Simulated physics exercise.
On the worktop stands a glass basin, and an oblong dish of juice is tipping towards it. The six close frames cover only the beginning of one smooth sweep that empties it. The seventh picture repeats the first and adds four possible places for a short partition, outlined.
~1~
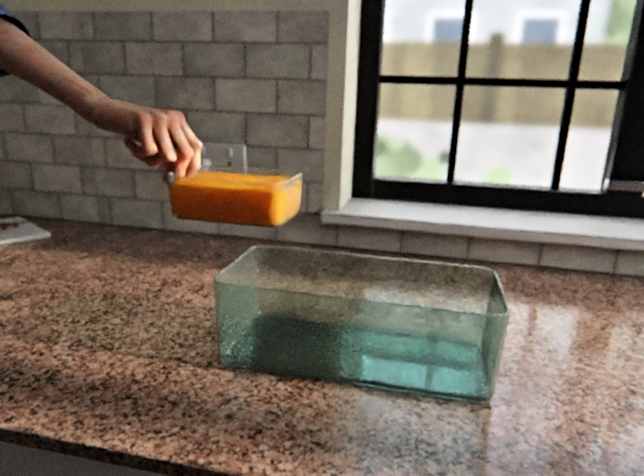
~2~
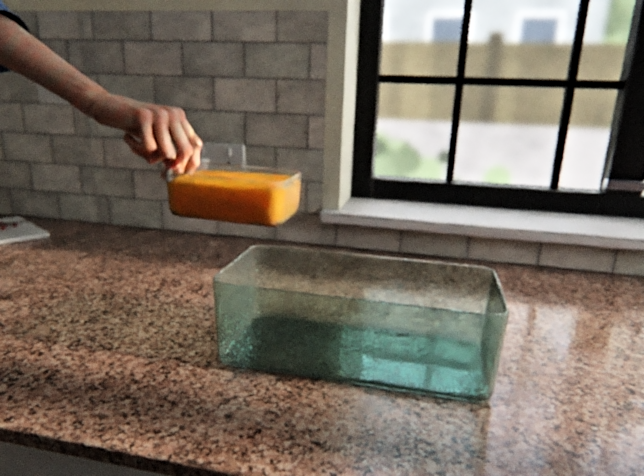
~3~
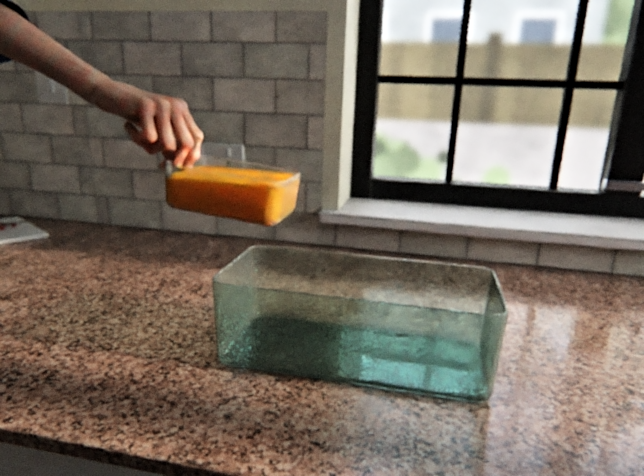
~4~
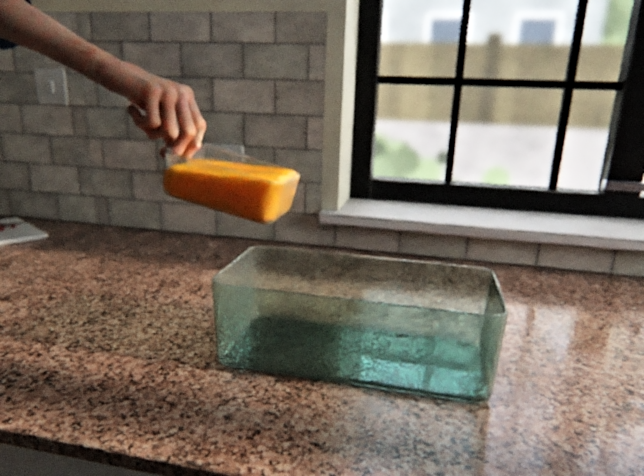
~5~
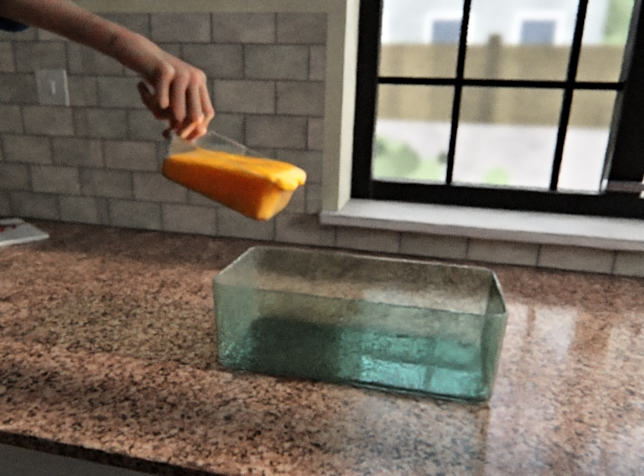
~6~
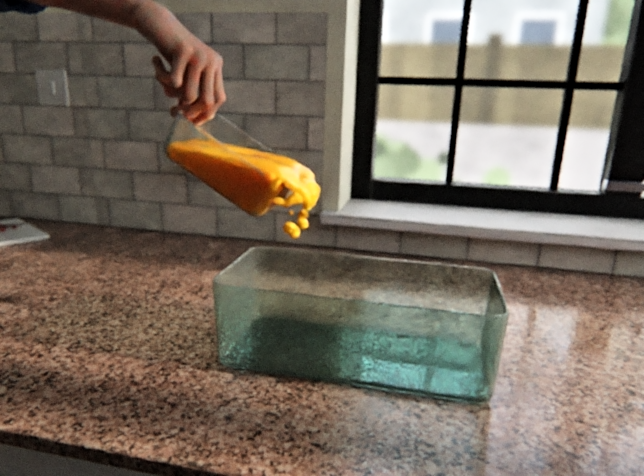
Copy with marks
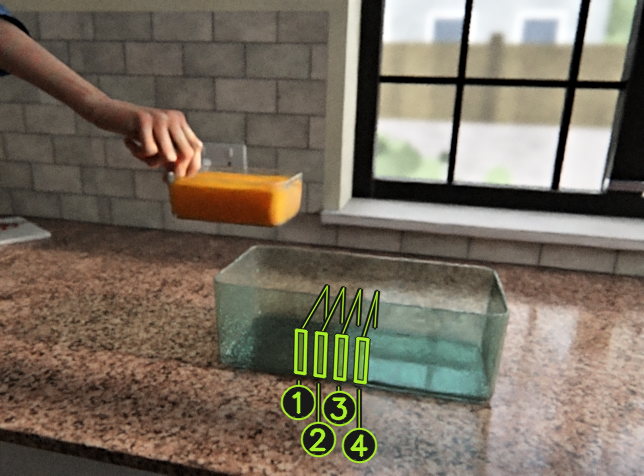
A bare arm reaches in from the upper left of a kitchen, seen from slightly above the counter by a still camera, its hand holding a clear oblong dish of orange juice. Below and to the right, a greenish glass basin stands on speckled brown stone, before grey tiles and a black-framed window. The hand rises slightly, tilting the dish rightward until juice bulges over its lip and drops in blobs.
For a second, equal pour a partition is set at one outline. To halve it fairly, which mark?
4 is best.
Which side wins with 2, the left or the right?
More ends on the right.
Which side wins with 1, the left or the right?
The right side.
On the marked copy, 1 at (298, 380); 2 at (318, 383); 3 at (338, 386); 4 at (359, 389).
If 1 is chosen, about 4 % ends left of the wall and 94 % right of it; 3 % is lost outside.
If 2 is chosen, about 11 % ends left of the wall and 87 % right of it.
If 3 is chosen, about 24 % ends left of the wall and 73 % right of it; 3 % is lost outside.
If 4 is chosen, about 43 % ends left of the wall and 54 % right of it.
